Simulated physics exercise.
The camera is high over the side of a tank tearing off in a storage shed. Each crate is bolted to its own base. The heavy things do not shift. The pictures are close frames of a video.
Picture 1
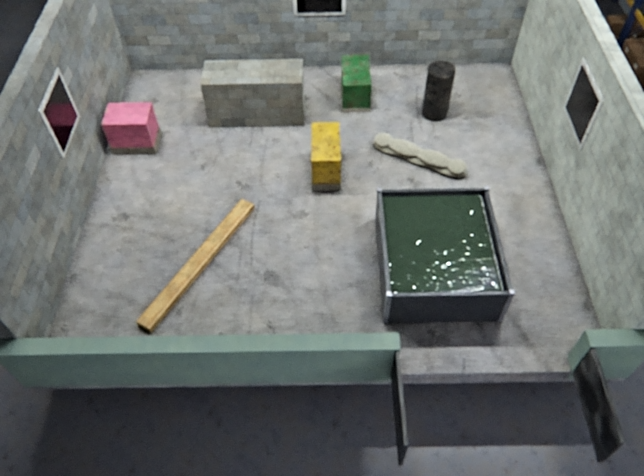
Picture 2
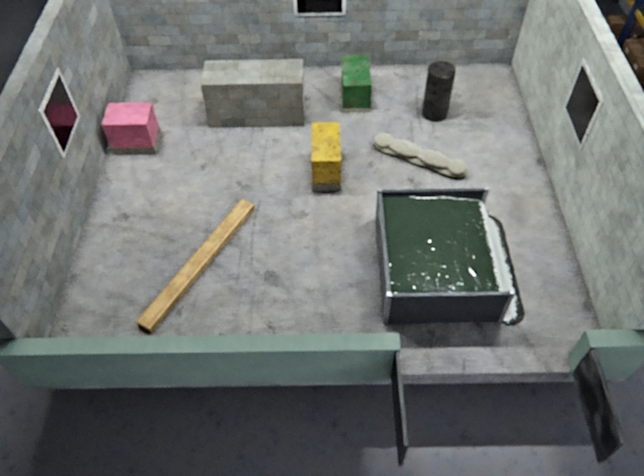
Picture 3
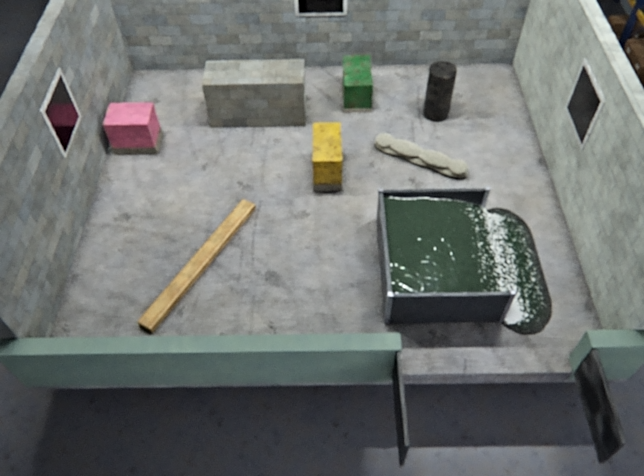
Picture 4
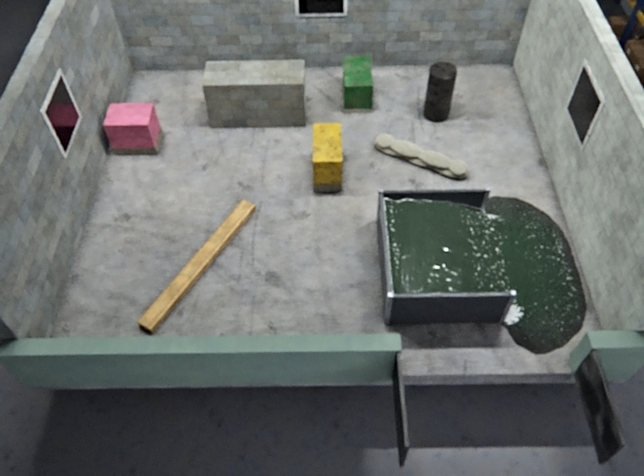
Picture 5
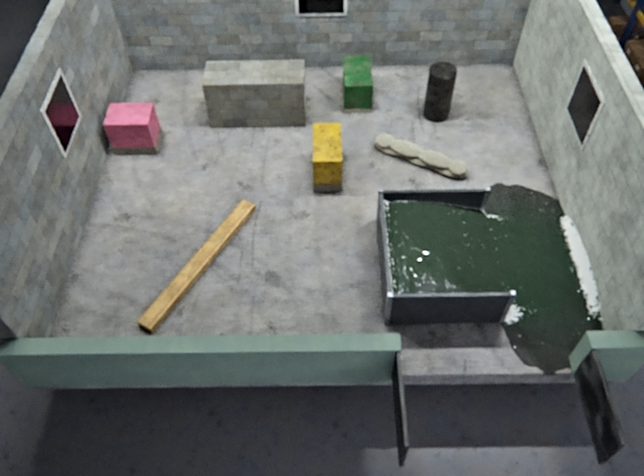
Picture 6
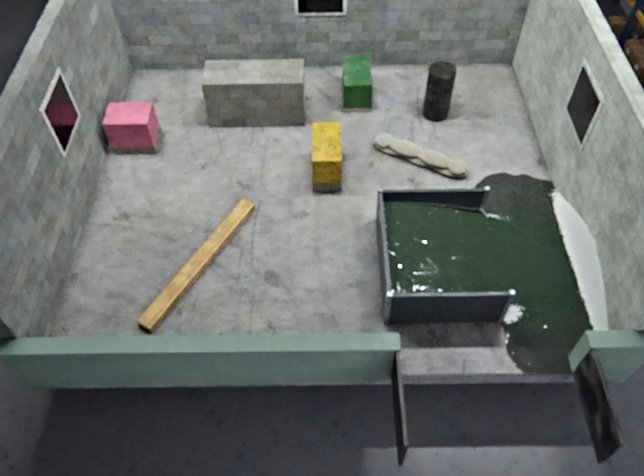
In a walled shed, dark green water pours from a tank's right side and spreads across the floor.
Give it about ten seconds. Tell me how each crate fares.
The green crate gets wet; the yellow crate stays dry; the pink crate stays dry.
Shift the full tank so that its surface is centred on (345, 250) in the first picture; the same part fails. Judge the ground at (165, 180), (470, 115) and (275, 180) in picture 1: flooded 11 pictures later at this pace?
One after the other: Free of water, not flooded, not flooded.
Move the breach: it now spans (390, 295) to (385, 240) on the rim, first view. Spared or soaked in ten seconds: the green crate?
My reading: The green crate is spared.
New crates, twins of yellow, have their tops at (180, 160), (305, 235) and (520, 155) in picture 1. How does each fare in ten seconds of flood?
In turn: Escapes it, keeps dry, gets wet.
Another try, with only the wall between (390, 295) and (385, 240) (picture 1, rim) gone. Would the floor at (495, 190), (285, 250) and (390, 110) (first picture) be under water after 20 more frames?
One after the other: Not flooded, flooded, free of water.
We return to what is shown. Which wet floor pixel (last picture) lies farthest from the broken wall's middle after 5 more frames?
I would point to (534, 128).
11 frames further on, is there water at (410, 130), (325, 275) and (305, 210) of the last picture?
In that order: No water, free of water, free of water.
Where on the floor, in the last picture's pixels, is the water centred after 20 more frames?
Roughly at (485, 206).
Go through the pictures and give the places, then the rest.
In the first picture, the water tank at (440, 242) is whole and still.
In the second picture, water pours out at (489, 257) and has run to a hidden place.
In the third picture, water pours out at (490, 259) and has run to (538, 326).
In the fourth picture, water pours out at (490, 261) and has run to a hidden place.
In the fifth picture, water pours out at (489, 261) and has run to a hidden place.
In the sixth picture, water pours out at (489, 261) and has run to (553, 187).
A moment on, water covers 10 % of the floor; the green crate not reached, the yellow crate not reached, the pink crate not reached.
Next, water covers 20 % of the floor; the green crate not reached, the yellow crate not reached, the pink crate not reached.
Then, water covers 35 % of the floor; the green crate water round its plinth, the yellow crate not reached, the pink crate not reached.
Later, water covers 50 % of the floor; the green crate water round its plinth, the yellow crate water round its plinth, the pink crate not reached.
In the end, water covers 60 % of the floor; the green crate was topped, the yellow crate stayed above the water, the pink crate stayed above the water.
